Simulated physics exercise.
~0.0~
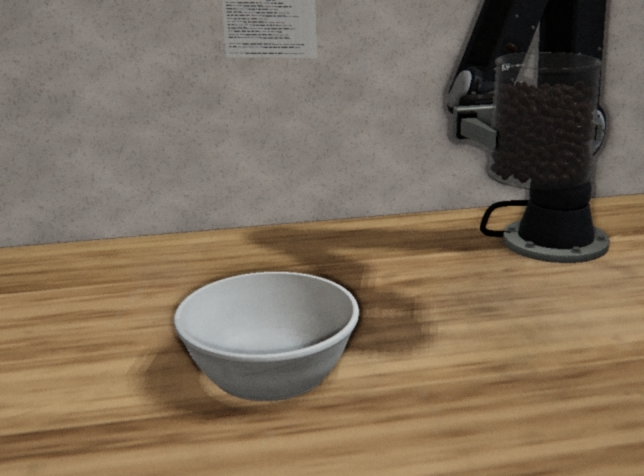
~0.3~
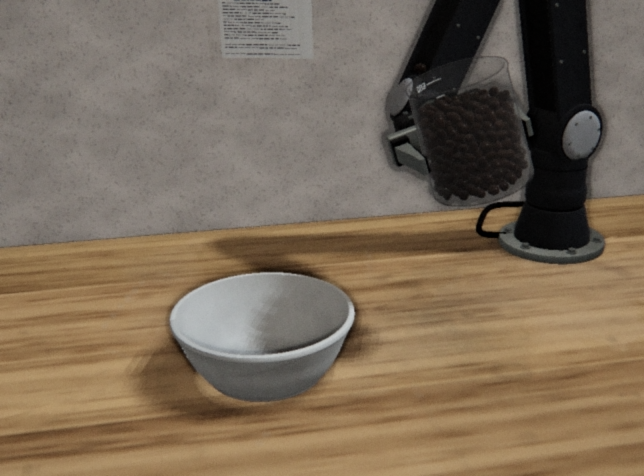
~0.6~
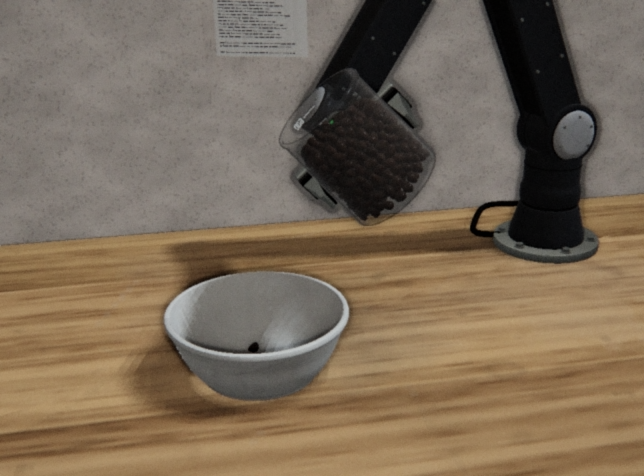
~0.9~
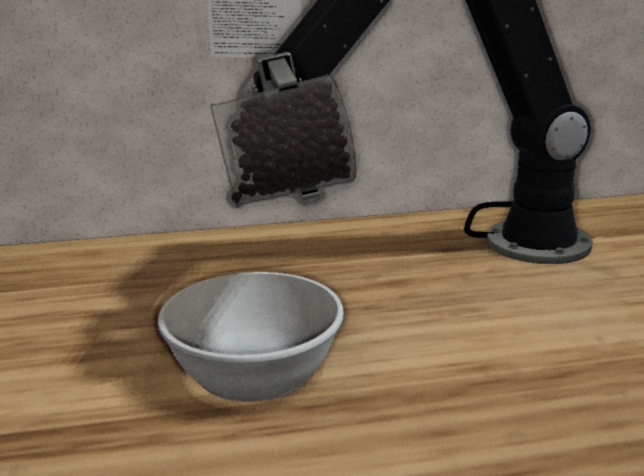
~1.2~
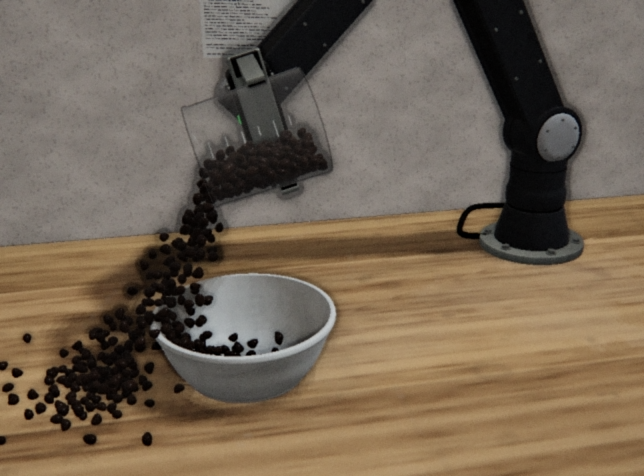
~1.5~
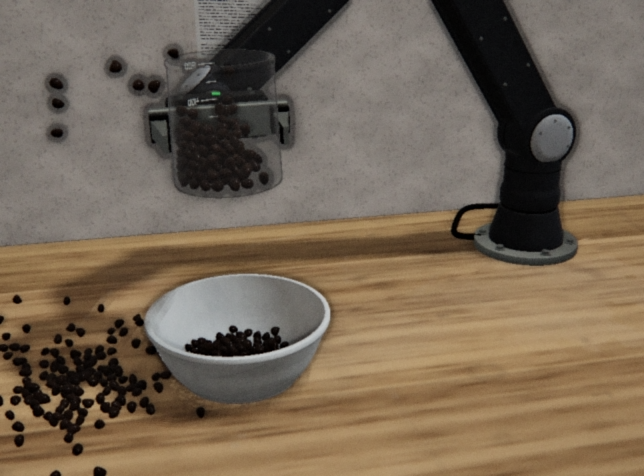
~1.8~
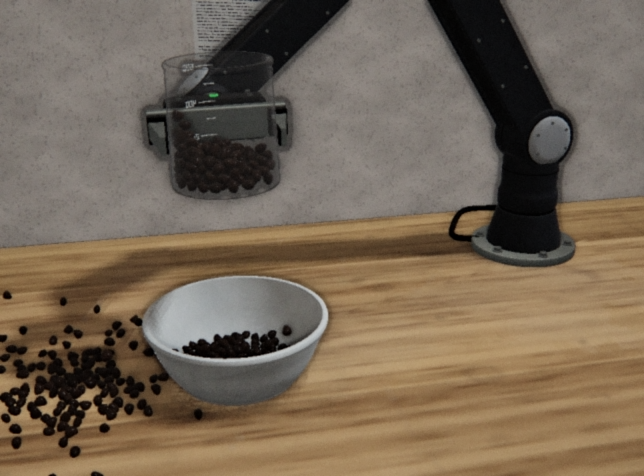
Dark beans spilling from a clear tumbler tipped by a black robot arm, some landing in a grey bowl, many scattering left.
